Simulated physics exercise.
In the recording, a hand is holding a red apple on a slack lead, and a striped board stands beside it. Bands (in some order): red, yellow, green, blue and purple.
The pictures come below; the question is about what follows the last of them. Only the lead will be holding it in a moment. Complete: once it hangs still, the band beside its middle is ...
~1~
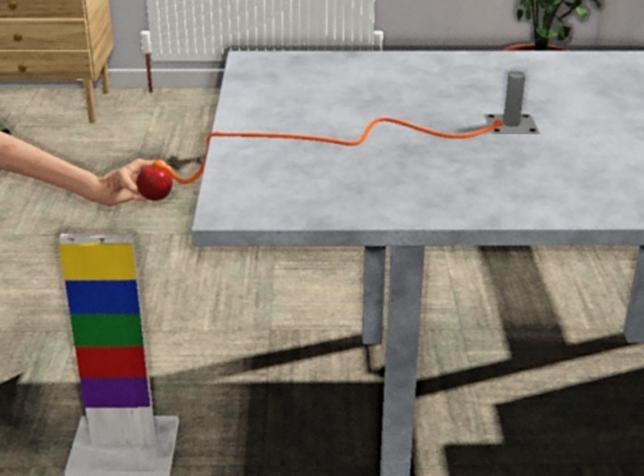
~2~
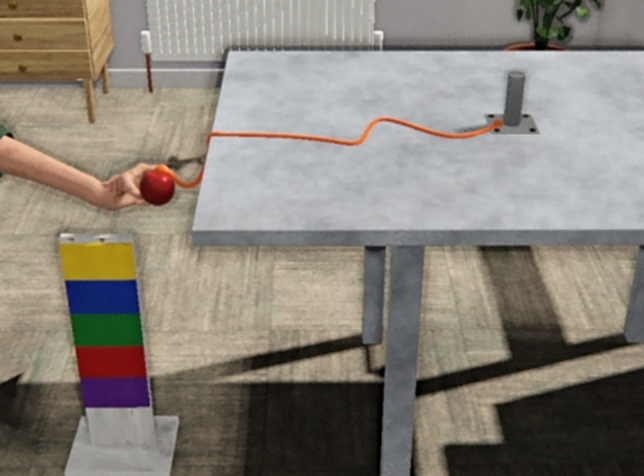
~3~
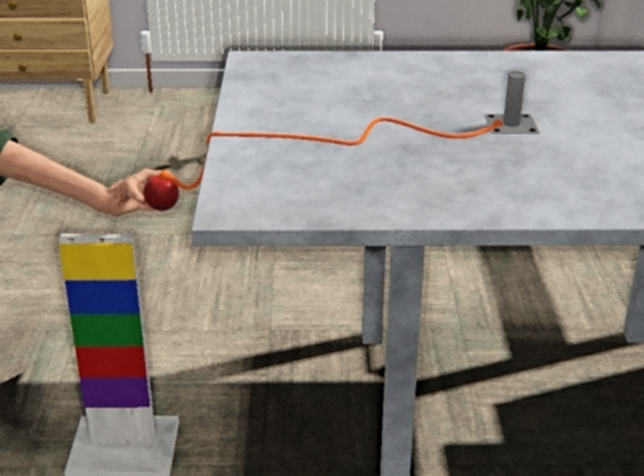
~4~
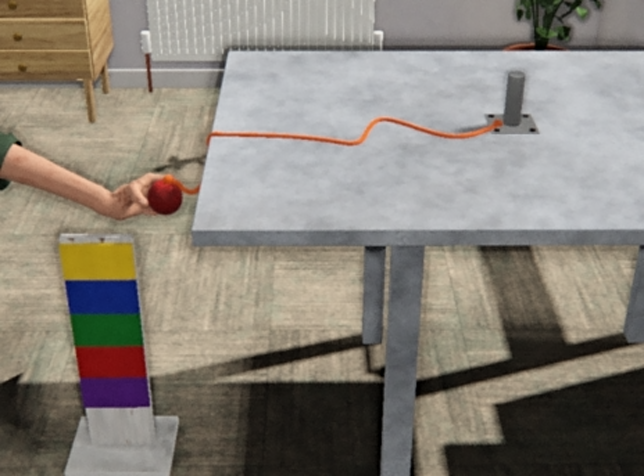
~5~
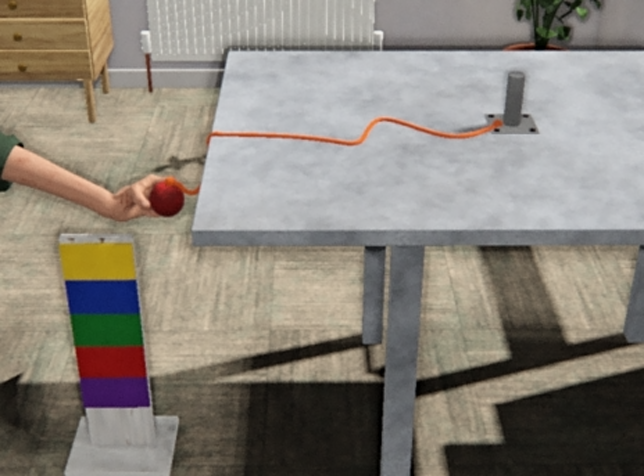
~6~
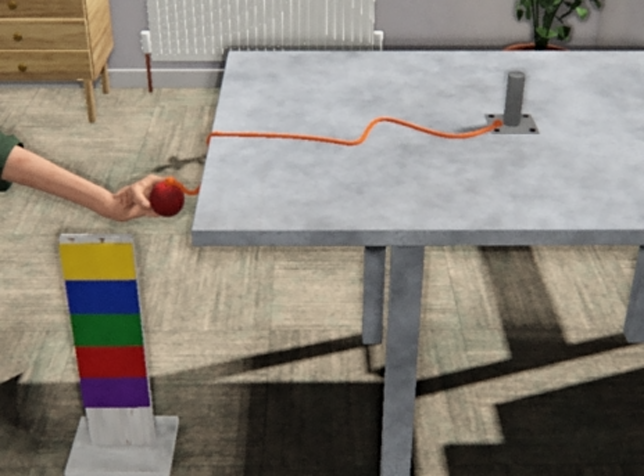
... Blue.
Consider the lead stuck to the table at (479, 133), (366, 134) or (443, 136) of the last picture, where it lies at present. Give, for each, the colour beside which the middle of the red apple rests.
Result per try, in sequence: Blue / yellow / blue.
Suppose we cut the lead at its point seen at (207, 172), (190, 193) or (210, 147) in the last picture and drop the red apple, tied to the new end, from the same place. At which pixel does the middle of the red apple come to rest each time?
Case by case: Close to (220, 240), (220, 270) and (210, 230).
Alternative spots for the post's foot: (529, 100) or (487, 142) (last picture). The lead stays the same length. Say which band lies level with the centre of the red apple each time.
Taking them in turn: Yellow; green.
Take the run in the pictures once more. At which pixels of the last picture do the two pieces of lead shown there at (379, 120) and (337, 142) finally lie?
They finish at (355, 128) and (274, 132) respectively.
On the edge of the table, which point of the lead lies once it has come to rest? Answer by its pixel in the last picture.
About (270, 136).
Soon after, apple near (228, 279); level with blue.
After that, apple near (212, 287); level with blue.
In the end, apple near (214, 290); level with blue. Its middle rests at the blue band.
